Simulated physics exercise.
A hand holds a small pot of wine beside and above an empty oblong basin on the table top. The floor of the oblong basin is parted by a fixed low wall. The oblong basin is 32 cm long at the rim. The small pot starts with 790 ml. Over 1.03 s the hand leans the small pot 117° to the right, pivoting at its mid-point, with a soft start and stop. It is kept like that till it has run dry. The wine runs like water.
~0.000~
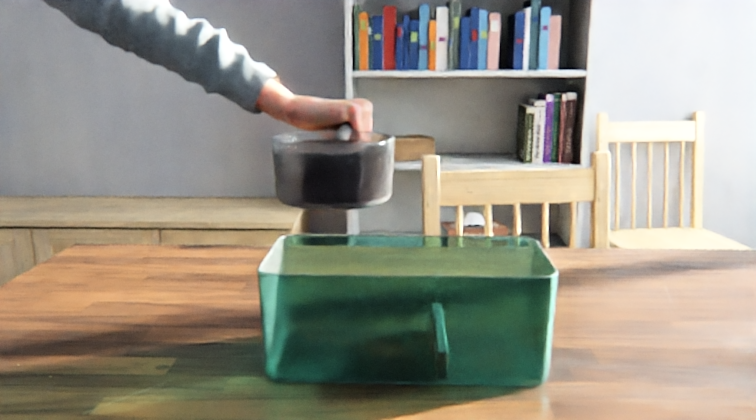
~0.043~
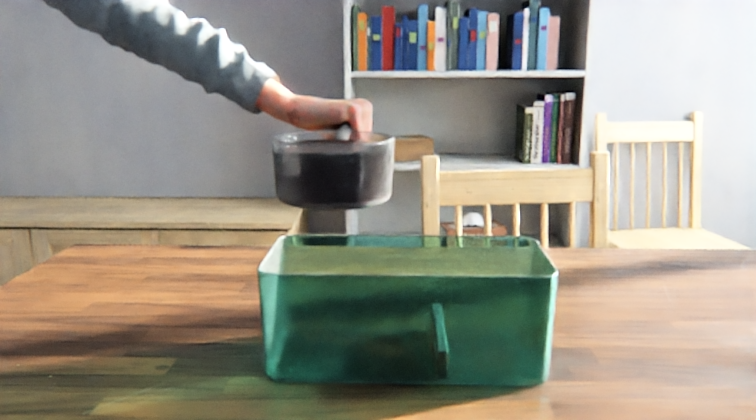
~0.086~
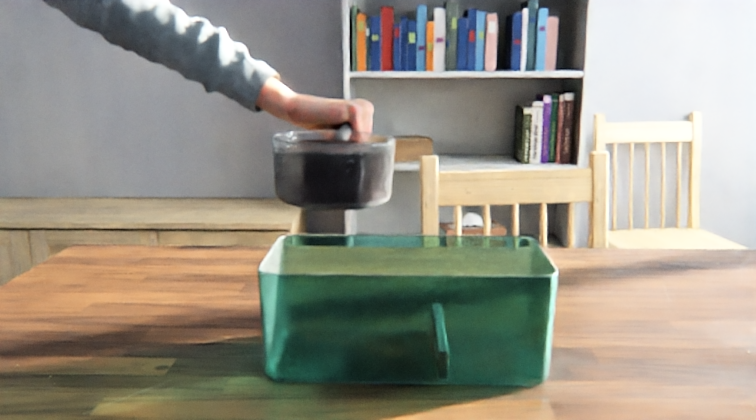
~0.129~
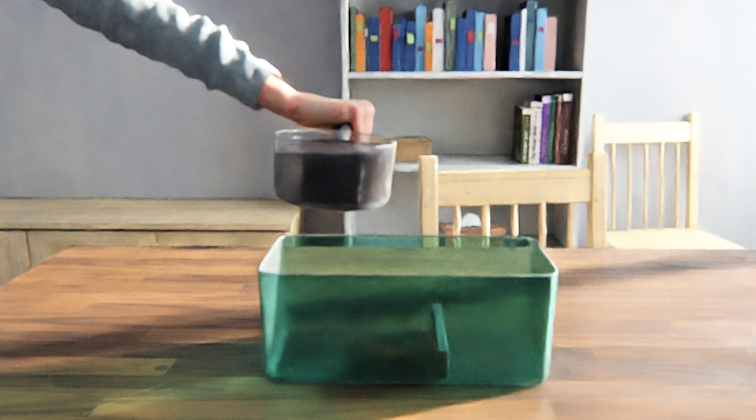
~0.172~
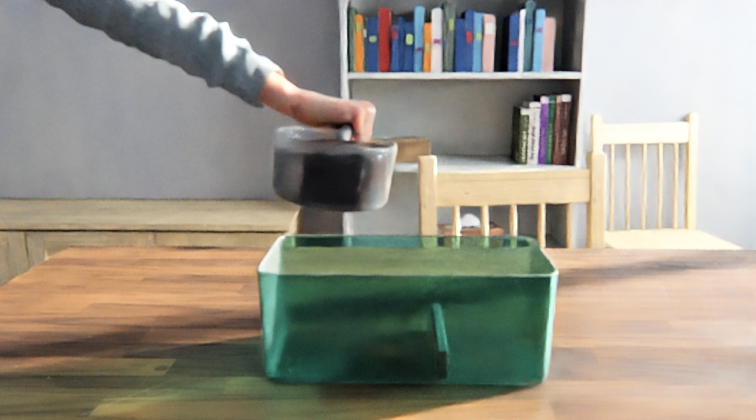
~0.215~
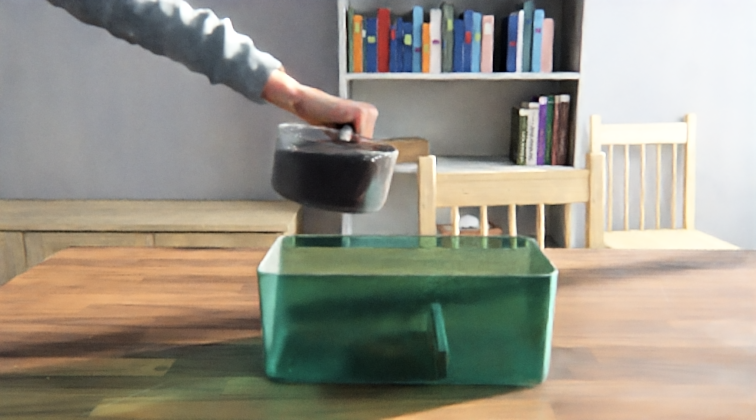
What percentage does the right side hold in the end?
Roughly 54 per cent is past the wall.
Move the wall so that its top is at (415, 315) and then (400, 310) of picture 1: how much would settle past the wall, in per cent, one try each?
First 75, then 85 per cent.
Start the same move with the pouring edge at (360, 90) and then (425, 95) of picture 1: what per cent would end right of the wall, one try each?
First 30, then 70 per cent.
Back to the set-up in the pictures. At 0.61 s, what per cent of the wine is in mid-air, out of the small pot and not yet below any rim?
Near 30 in a hundred.
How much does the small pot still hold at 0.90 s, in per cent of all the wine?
About 4 per cent.
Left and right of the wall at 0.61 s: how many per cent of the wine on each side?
Near 5 on the left, 18 on the right.
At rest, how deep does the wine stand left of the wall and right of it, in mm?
Left about 12 mm, right about 26 mm.
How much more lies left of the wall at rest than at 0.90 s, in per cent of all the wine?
About 8 per cent.
By 0.61 s the tilt is 75° and 46 per cent is still to pour, 5 is left of the wall and 19 right of it.
By 0.90 s the tilt is 112° and 4 per cent is still to pour, 38 is left of the wall and 54 right of it.
By 1.20 s the tilt is 117° and 0 per cent is still to pour, 46 is left of the wall and 54 right of it.
By 1.53 s the tilt is 117° and 0 per cent is still to pour, 46 is left of the wall and 54 right of it.
At rest 46 per cent lies left of the wall, 54 right of it and 1 outside.
